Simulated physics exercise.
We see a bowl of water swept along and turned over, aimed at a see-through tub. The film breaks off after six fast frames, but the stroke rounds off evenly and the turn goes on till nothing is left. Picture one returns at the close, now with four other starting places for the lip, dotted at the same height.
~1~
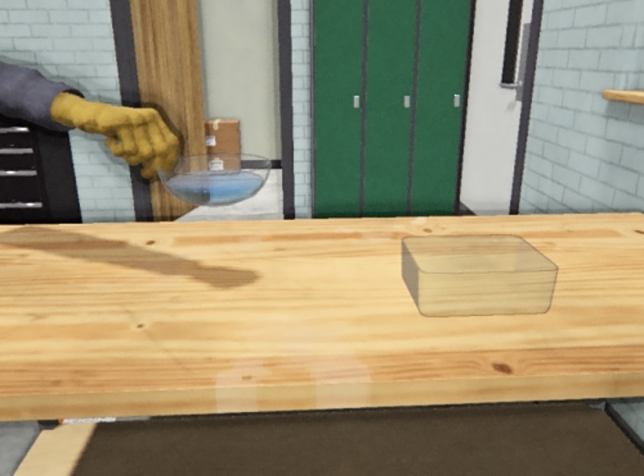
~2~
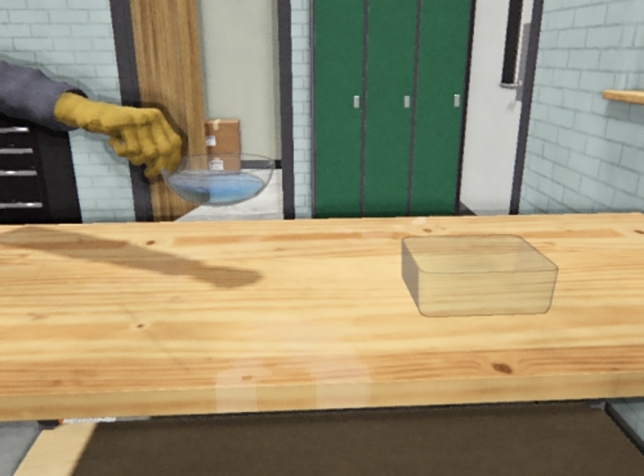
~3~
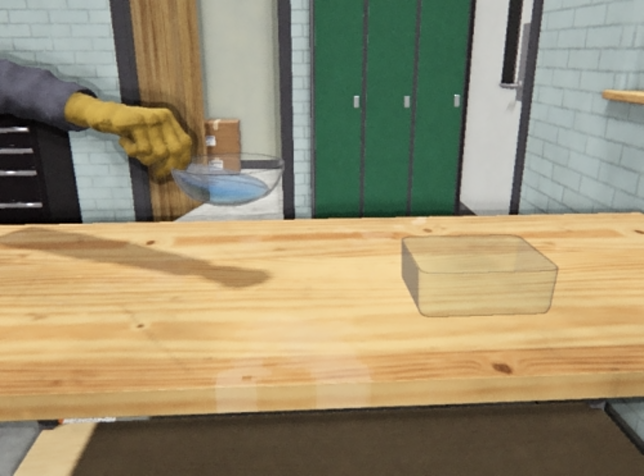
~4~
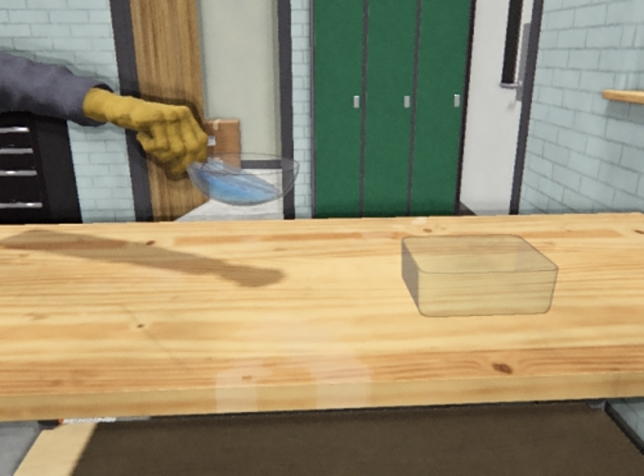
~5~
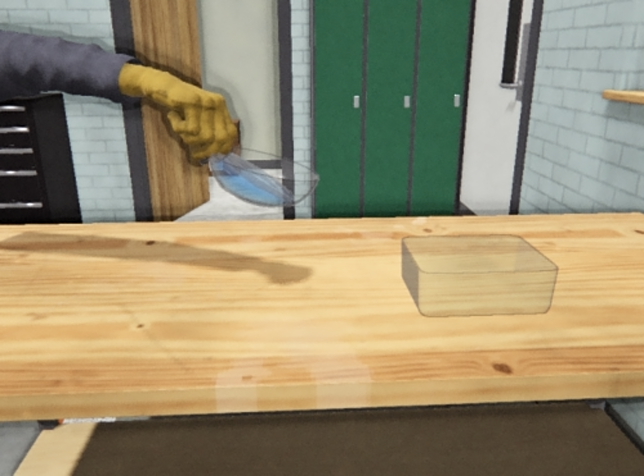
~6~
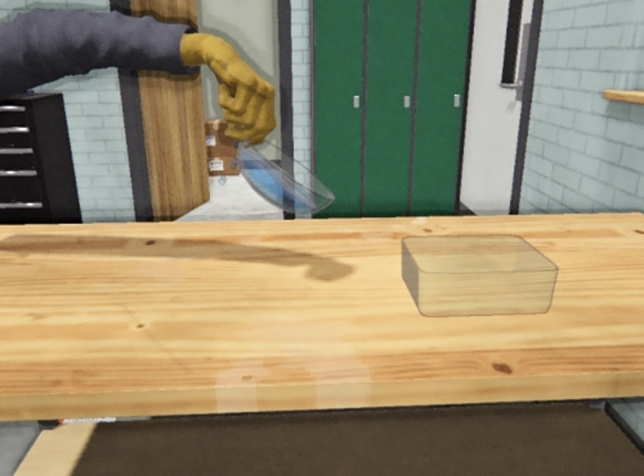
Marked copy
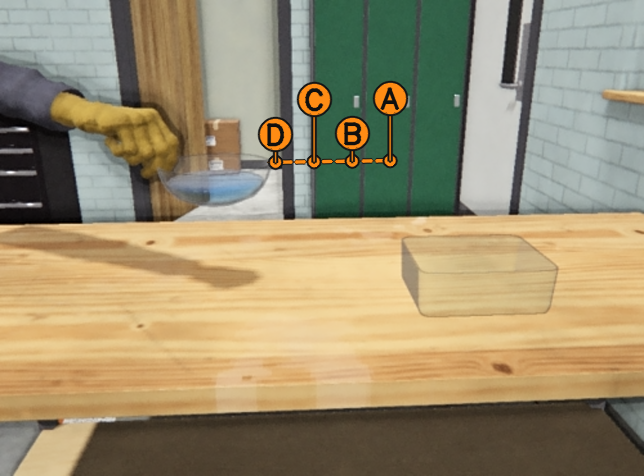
The clip opens on a yellow-gloved hand at left holding a clear bowl of blue water upright beyond a wooden table, where a see-through tub sits. The hand carries the bowl slowly right, then lifts and tilts it steeply rightward, the water slanting toward its lower rim while the tub stays still.
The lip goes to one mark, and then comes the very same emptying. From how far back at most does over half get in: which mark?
Spot C just does it.
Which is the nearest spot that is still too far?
That would be D.
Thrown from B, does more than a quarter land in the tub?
Yes.
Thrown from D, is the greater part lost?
Yes, that goes wrong.
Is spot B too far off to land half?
No, that is safe.
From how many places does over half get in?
Three of them.
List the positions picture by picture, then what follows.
The first picture shows upright, lip at (269, 162); tub from (418, 315) to (548, 311); nothing has left yet.
The second picture shows upright, lip at (272, 162); nothing has left yet.
The third picture shows upright, lip at (282, 162); nothing has left yet.
The fourth picture shows tipped about 2°, lip at (298, 164); water is over the rim, down to (197, 161).
The fifth picture shows tipped about 15°, lip at (318, 176); water is over the rim, down to (205, 161).
The sixth picture shows tipped about 36°, lip at (333, 195); water is over the rim, down to (223, 182).
In orange, A at (390, 160); B at (352, 161); C at (314, 161); D at (275, 162).
With A, about 85 % lands in the tub, 10 % falls short and 6 % goes beside or beyond.
With B, about 70 % lands in the tub, 8 % falls short and 21 % goes beside or beyond.
With C, about 67 % lands in the tub, 20 % falls short and 13 % goes beside or beyond.
With D, about 20 % lands in the tub, 73 % falls short and 7 % goes beside or beyond.
